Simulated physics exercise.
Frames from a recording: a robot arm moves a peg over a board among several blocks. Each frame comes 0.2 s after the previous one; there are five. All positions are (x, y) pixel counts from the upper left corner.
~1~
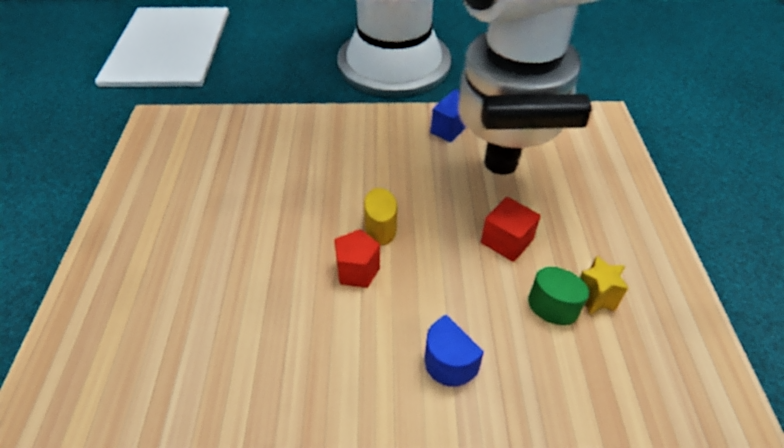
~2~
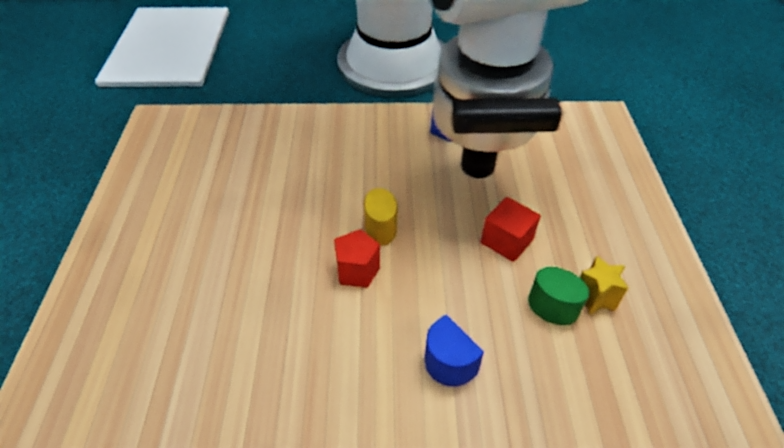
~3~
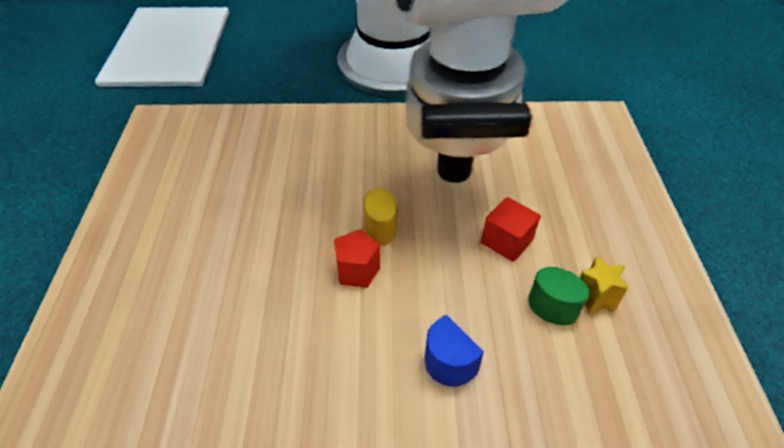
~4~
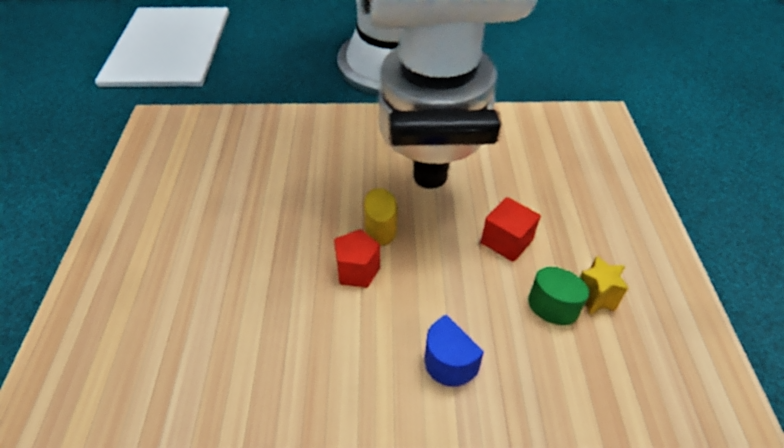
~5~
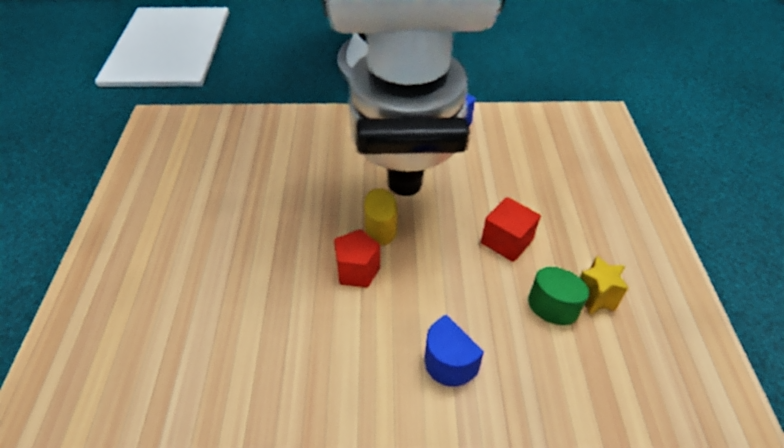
A pale striped wooden board on a teal surface is seen from above at an angle by a still camera, with a white square at the upper left. A yellow oval and red pentagonal block sit near the centre, a blue block below, a red cube, green block and yellow star rightward, and another blue block behind. The robot arm moves its black peg steadily left and slightly nearer, towards the yellow oval, while the blocks stay still.
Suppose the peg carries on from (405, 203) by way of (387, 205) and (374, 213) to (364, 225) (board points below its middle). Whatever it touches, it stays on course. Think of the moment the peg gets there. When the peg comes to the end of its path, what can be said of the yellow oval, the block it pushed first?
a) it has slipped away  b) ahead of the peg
b
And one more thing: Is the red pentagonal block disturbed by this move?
That block gets shifted.
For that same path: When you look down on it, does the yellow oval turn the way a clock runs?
Going by the path, no.
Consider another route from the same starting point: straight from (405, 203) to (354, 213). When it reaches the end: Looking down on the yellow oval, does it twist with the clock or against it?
From above, counter-clockwise.
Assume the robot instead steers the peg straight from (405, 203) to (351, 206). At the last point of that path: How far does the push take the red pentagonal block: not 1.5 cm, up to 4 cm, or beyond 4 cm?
If I had to pick, the red pentagonal block travels less than 1.5 cm here.
On the path given first. Halfway along, peg (379, 191); yellow oval (371, 211), turned 30° anticlockwise.
At the end, peg (363, 207); red pentagonal block (355, 259); yellow oval (366, 227), turned 65° anticlockwise.
